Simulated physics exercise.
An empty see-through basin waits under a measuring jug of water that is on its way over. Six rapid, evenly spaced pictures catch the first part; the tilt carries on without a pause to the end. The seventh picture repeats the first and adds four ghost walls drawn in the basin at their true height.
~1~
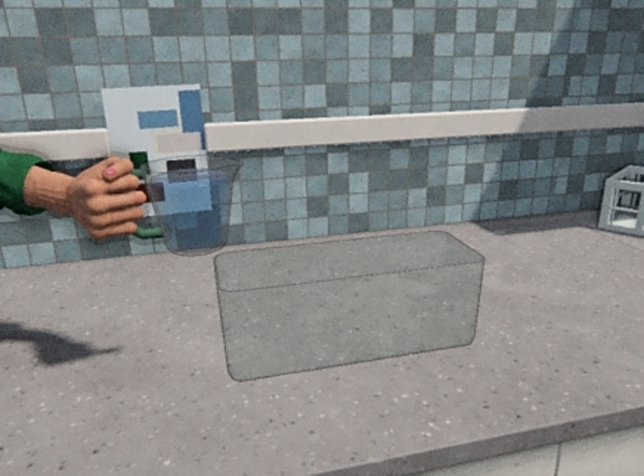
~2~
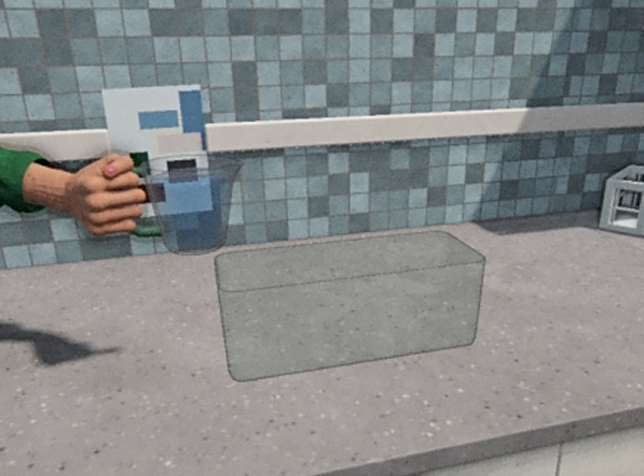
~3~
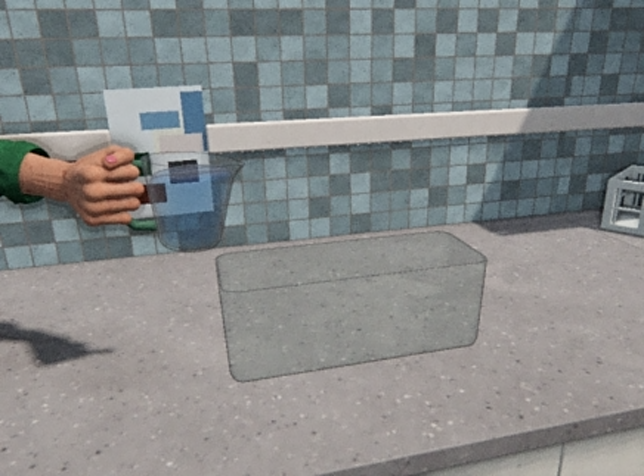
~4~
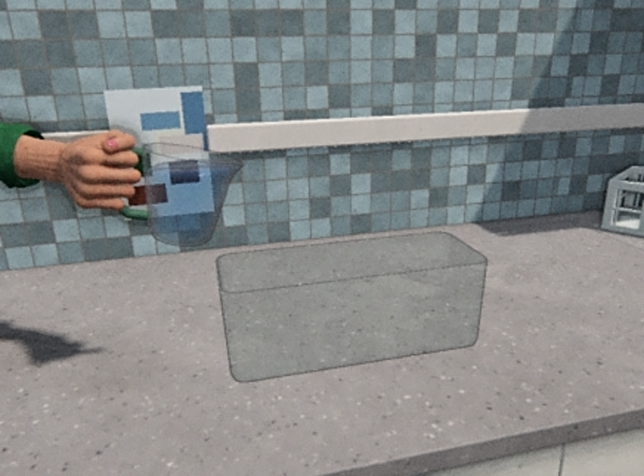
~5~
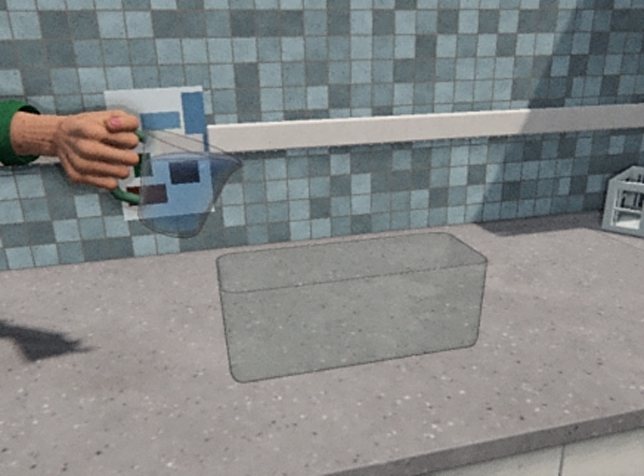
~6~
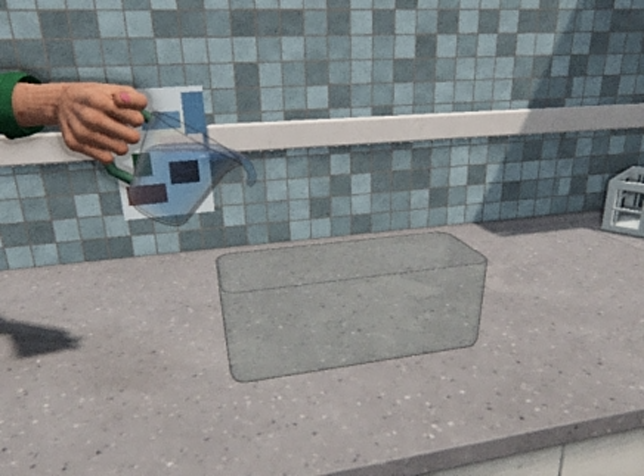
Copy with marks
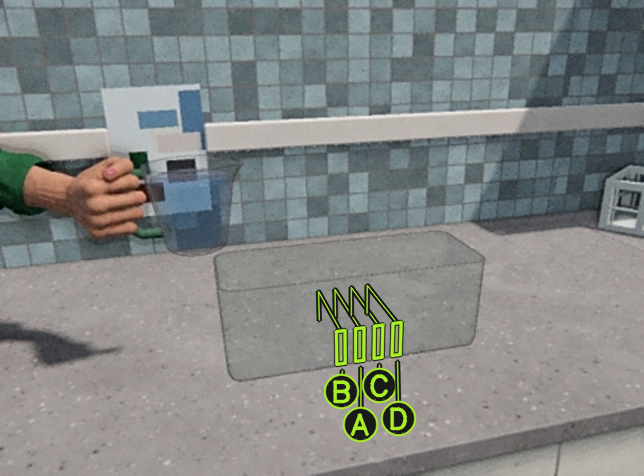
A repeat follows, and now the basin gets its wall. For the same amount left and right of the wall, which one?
B.
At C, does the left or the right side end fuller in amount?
More ends on the left.
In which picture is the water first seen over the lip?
In picture 6.
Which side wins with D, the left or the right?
The left one.
In lime, A at (361, 367); B at (342, 370); C at (379, 364); D at (397, 361).
With A, about 93 % ends left of the wall and 4 % right of it.
With B, about 41 % ends left of the wall and 58 % right of it.
With C, about 93 % ends left of the wall and 5 % right of it.
With D, about 93 % ends left of the wall and 5 % right of it.
